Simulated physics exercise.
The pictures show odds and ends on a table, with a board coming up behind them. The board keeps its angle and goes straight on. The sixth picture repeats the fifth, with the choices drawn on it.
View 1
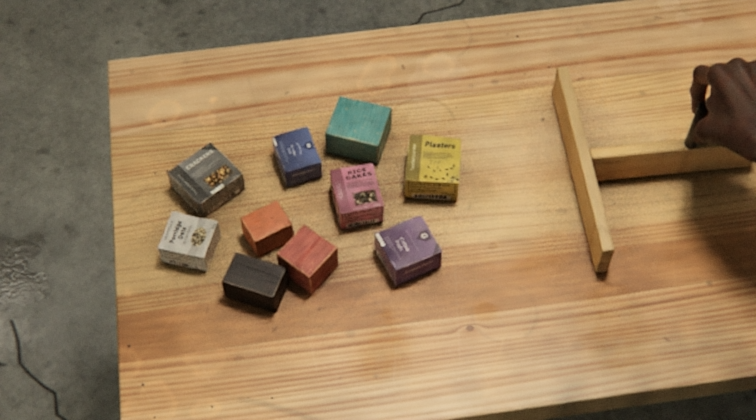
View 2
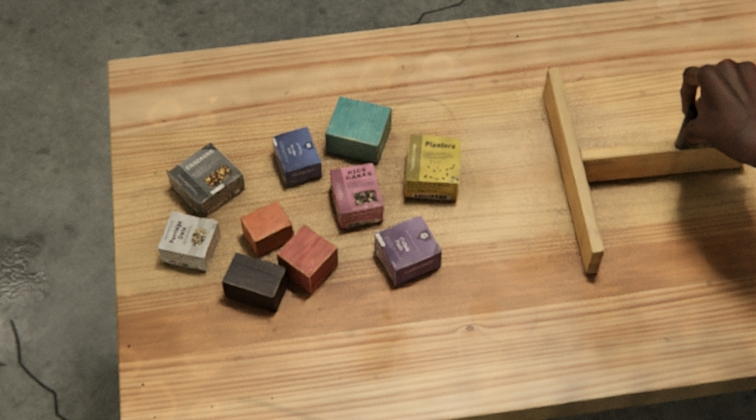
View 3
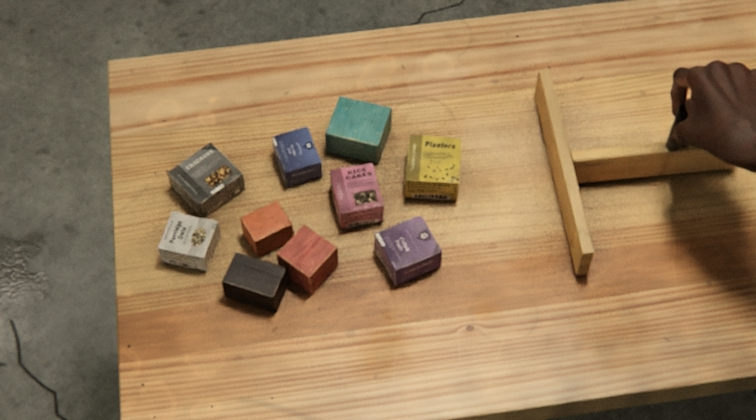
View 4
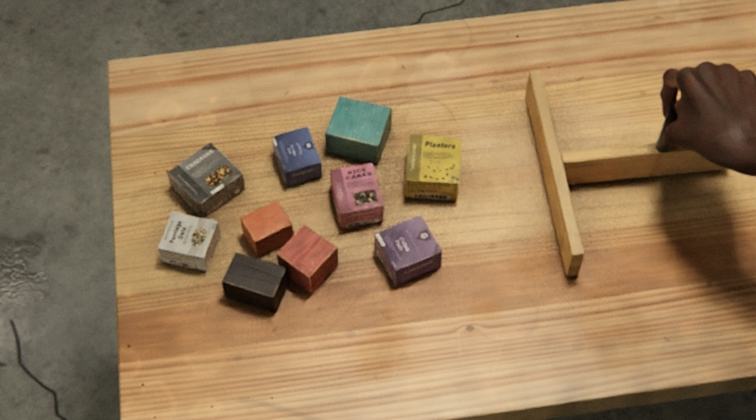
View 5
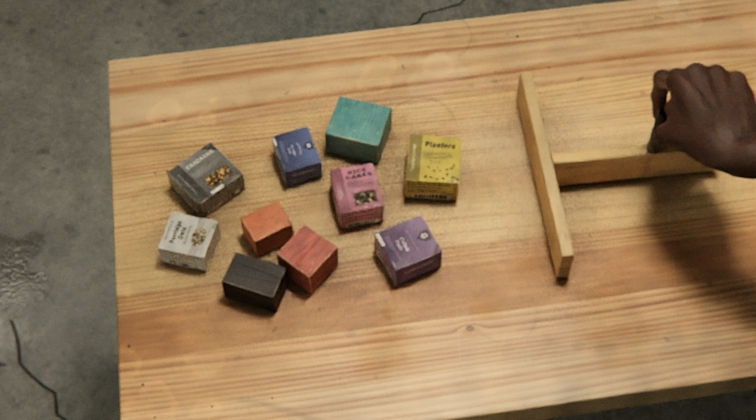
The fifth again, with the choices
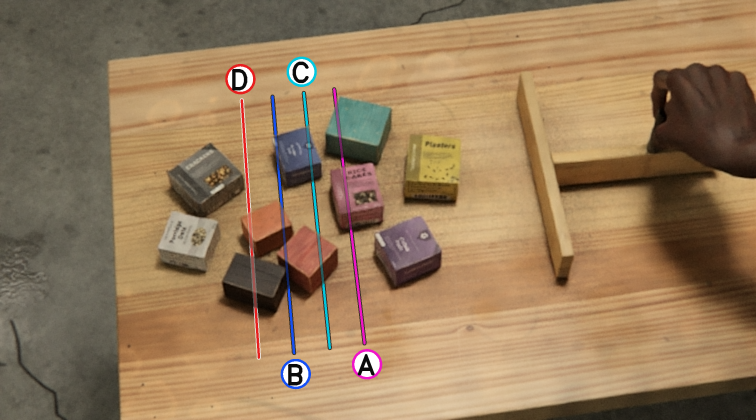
The clip shows colored blocks and small boxes lying still on a wooden table while a hand at the right slides a T-shaped wooden board a short way left toward them, across the tabletop.
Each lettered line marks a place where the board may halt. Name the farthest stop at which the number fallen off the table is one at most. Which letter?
No farther than D.
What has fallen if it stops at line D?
The white box.
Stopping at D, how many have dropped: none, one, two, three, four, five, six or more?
By then, one.
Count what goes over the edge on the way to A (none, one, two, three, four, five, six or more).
The count is none.
On the marked copy, A at (348, 208); B at (283, 216); C at (316, 212); D at (250, 220).
Taking D. A third of the way, board (441, 172); yellow box (405, 174); white box (190, 241).
Two thirds of the way, board (335, 185); white box (163, 247); grey packet (198, 180).
When it is over, board (252, 196); white box over the edge; grey packet (124, 178); one fallen.
As for the rest, A is within the limit but short; B is within the limit but short; C is within the limit but short.
